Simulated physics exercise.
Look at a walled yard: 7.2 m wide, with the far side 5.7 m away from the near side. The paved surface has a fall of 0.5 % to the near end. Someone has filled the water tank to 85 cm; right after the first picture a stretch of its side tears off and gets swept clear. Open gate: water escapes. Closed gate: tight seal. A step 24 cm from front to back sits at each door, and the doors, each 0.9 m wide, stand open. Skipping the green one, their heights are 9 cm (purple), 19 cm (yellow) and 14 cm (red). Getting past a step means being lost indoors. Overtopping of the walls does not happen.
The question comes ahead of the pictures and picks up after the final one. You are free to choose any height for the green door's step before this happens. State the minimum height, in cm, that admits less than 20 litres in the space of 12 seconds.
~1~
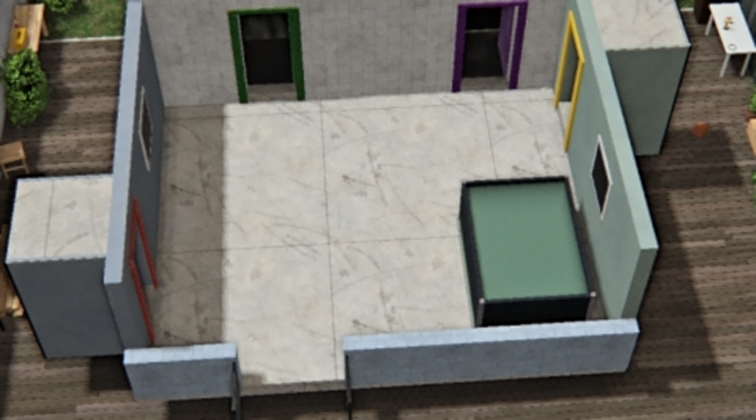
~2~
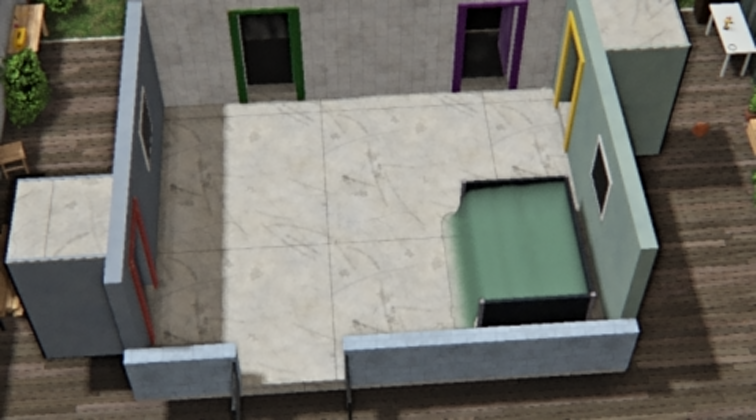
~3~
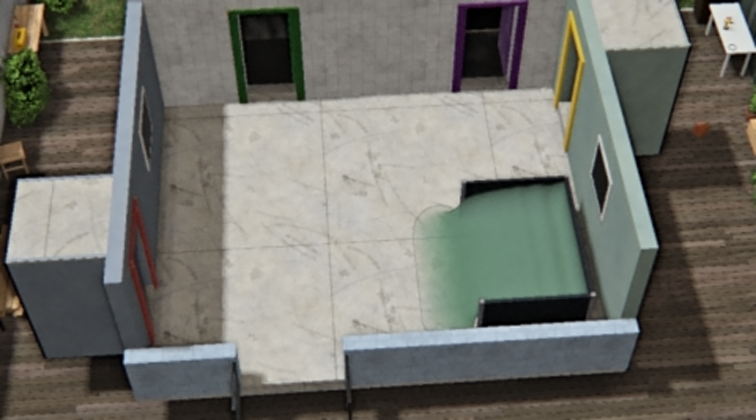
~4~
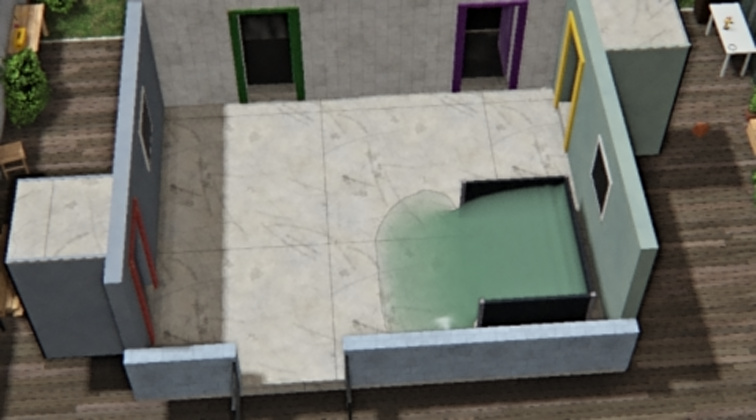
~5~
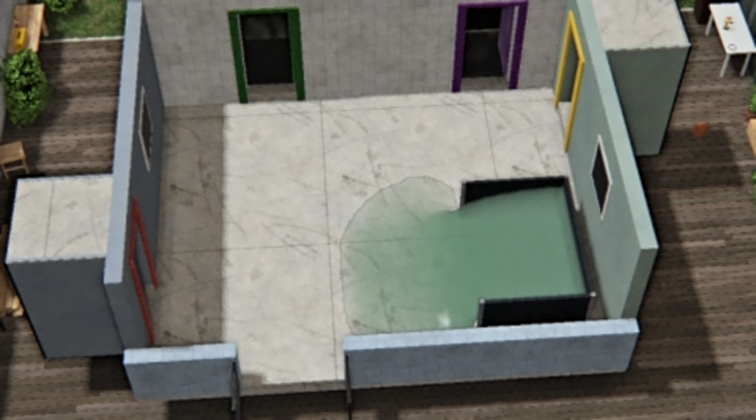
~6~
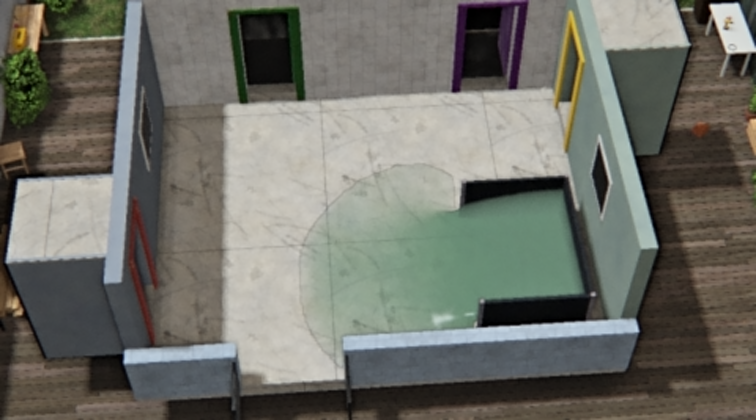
10 cm, roughly.
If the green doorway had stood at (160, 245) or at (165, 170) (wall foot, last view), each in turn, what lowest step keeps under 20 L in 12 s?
You'd want about 25 cm there first, then about 15 cm.
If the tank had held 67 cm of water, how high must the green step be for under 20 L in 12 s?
Minimum height: Approx. 7.5 cm.
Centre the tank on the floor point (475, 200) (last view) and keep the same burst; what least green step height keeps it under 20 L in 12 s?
Minimum: Approx. 12.5 cm.
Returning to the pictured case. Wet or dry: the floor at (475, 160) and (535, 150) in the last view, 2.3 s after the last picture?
Note: Point one not yet reached; point two not yet reached.
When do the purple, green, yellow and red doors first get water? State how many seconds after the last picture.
Purple 5.5 s, green 1.6 s, yellow 6.5 s, red 0.6 s.
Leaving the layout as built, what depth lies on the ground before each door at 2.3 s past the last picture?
In cm - purple: 0, green: 7, yellow: 0, red: 33.
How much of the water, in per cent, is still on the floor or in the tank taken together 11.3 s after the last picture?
Roughly 74 per cent of the water.
Then, 0.7 s after the last picture water covers 55 % of the floor, deepest (31 cm) near (156, 281); it has not reached the green door.
Then, 2.3 s after the last picture water covers 70 % of the floor, deepest (40 cm) near (165, 111); 7 cm at the green door, 0 litres in over its 20 cm step.
Then, 11.3 s after the last picture water covers 100 % of the floor, deepest (14 cm) near (601, 349); 4 cm at the green door, 0 litres in over its 20 cm step.
At the green door as built, the water peaked near 15 cm, 3.5 s after the last picture.
Run again over the same 12 s with other heights there, 27 litres in over 9 cm, 6 litres over 12 cm. The limit of 20 litres is kept from about 10 cm up.
